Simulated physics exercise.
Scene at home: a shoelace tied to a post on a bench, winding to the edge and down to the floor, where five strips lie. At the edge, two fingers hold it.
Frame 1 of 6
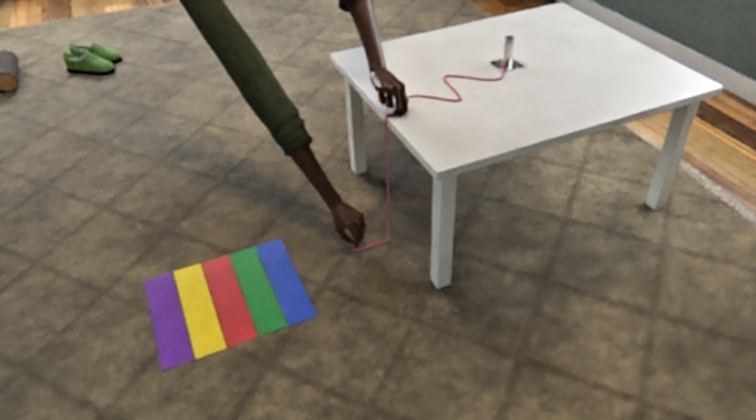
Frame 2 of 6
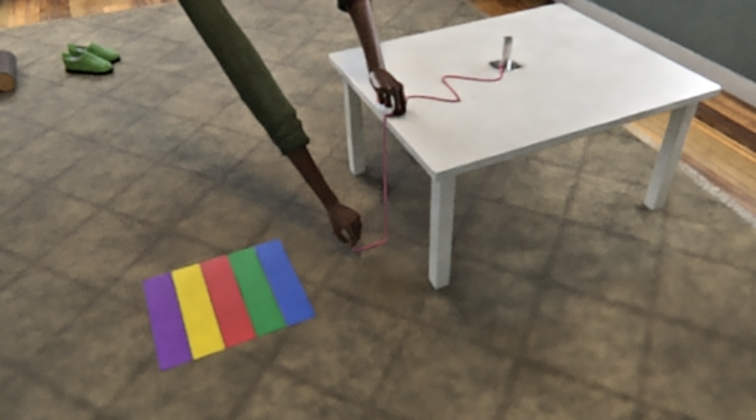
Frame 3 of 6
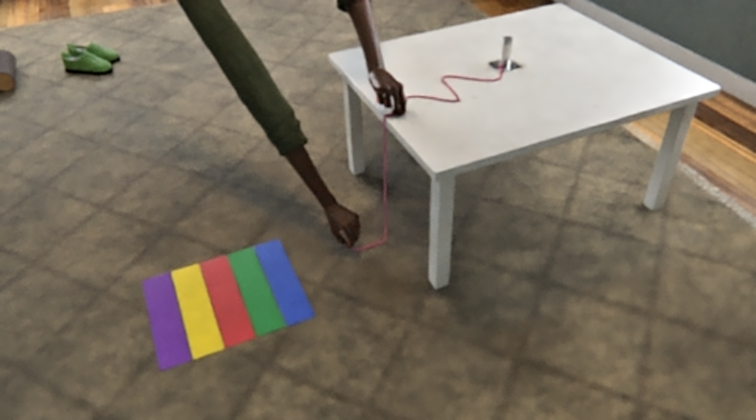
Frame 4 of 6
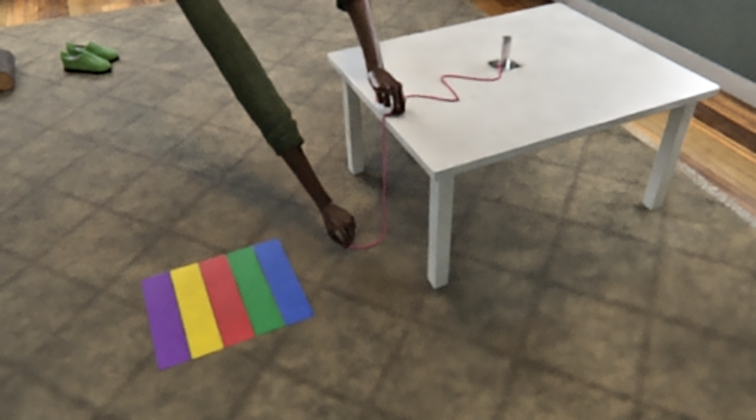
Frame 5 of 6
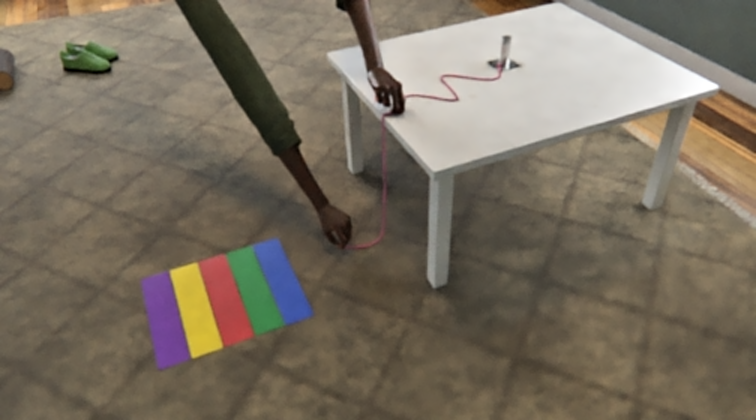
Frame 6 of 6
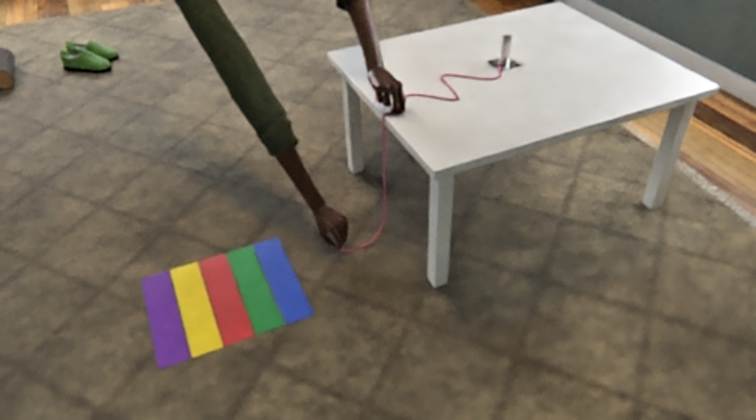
A dark-skinned hand near the floor drew the end of a pinkish-red lace slightly left toward the blue side of a striped mat, while another hand held the lace at the white table's edge.
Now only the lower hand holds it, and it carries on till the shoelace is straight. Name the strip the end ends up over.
Purple.
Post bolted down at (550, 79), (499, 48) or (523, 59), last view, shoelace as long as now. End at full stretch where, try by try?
The places come out near (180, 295), (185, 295) and (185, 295).
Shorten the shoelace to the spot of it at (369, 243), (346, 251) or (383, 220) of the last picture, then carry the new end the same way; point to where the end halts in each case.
Cut 1: About (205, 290). Cut 2: About (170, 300). Cut 3: About (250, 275).
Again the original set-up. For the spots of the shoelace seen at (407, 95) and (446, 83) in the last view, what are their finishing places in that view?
One ends up around (348, 135), the other around (419, 94).
Soon after, end near (203, 290); over yellow.
Then, end near (173, 299); over purple.
At full stretch, end near (155, 305); over purple. The end stops over the purple strip.
